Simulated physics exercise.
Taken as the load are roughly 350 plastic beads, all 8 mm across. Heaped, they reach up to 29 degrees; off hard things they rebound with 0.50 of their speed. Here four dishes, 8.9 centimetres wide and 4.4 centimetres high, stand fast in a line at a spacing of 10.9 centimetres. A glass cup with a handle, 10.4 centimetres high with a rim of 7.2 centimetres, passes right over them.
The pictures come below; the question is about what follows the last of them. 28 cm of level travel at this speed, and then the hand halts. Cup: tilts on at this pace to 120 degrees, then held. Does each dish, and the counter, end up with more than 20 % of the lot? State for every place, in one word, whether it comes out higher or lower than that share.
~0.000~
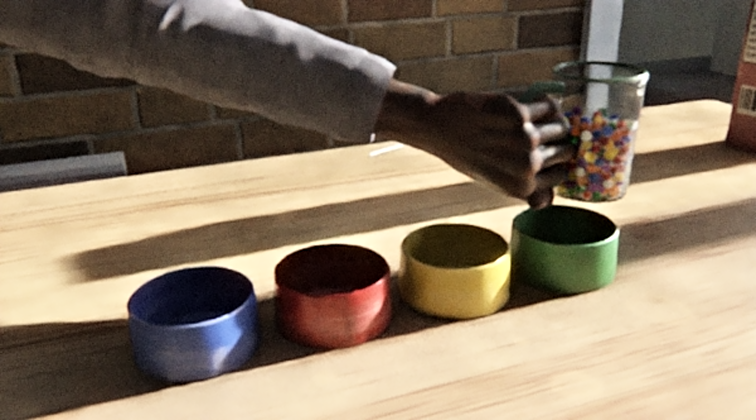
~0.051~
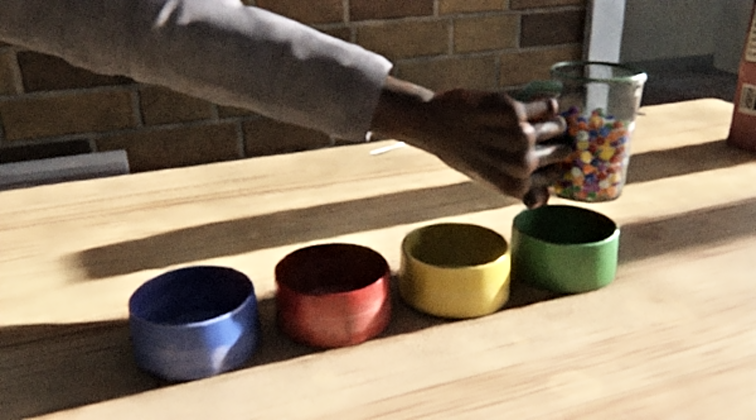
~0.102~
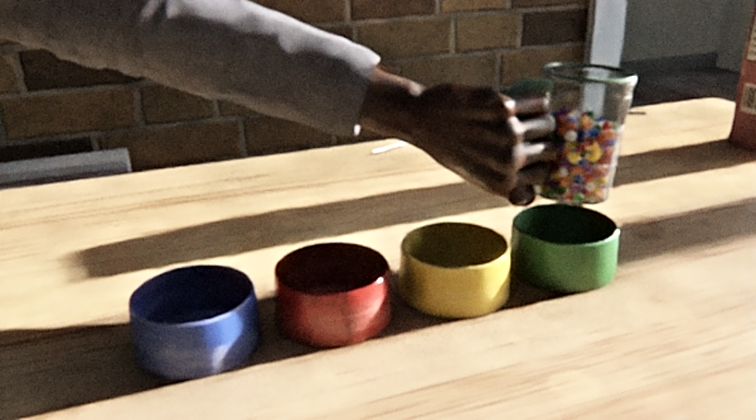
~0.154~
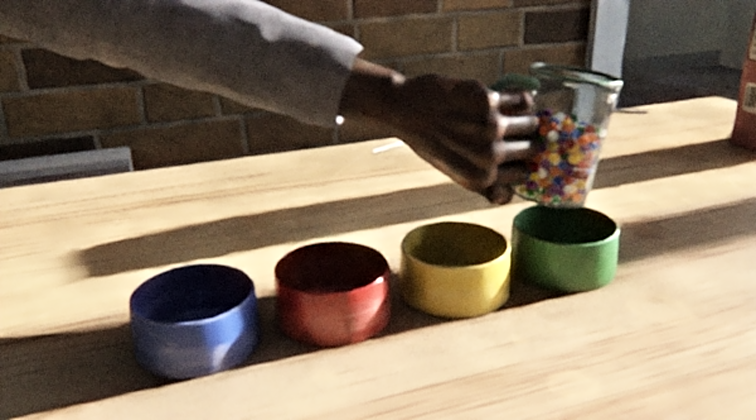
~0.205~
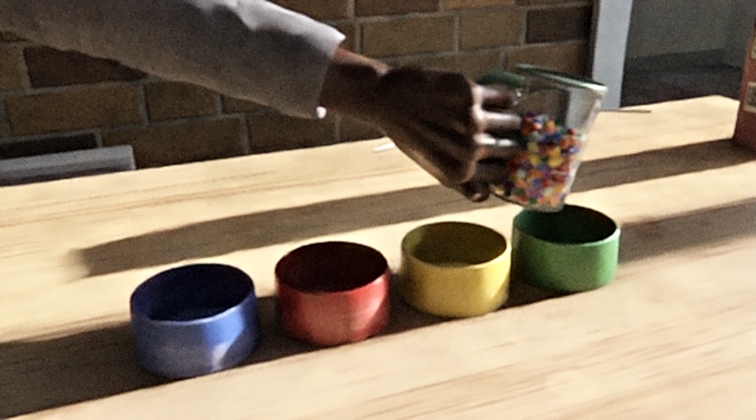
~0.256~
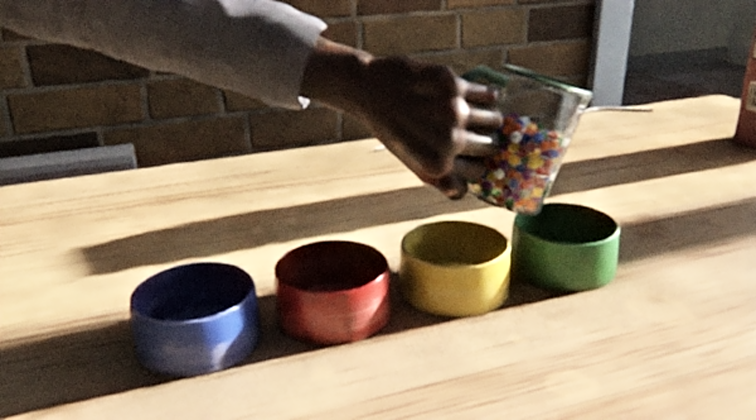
Red: Higher, blue: Lower, green: Lower, yellow: Lower, counter: Lower.
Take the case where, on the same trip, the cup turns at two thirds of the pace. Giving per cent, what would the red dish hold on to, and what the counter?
I'd expect red to end at 100 and the counter at 0.
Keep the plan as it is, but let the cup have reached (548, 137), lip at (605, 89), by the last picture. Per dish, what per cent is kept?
The red dish keeps 90, the blue dish 0, the green dish 0 and the yellow dish 0.
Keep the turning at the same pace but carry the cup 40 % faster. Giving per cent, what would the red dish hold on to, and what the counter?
Shares: Red 100, counter 0.
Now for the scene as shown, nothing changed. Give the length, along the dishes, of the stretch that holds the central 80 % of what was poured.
6 cm.
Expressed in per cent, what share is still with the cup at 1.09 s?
I reckon around 100 per cent.
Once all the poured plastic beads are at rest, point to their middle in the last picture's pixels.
(342, 284) or so.
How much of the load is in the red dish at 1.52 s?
Some 80 per cent.
After 0.76 s, tilt 67 degrees; cup holds 100 %.
After 1.09 s, tilt 99 degrees; cup holds 100 %.
After 1.52 s, tilt 120 degrees; cup holds 20 %, red 80 %.
By 2.4 s all is still; red 95 %, blue 0 %, green 0 %, yellow 0 %, counter 5 %.
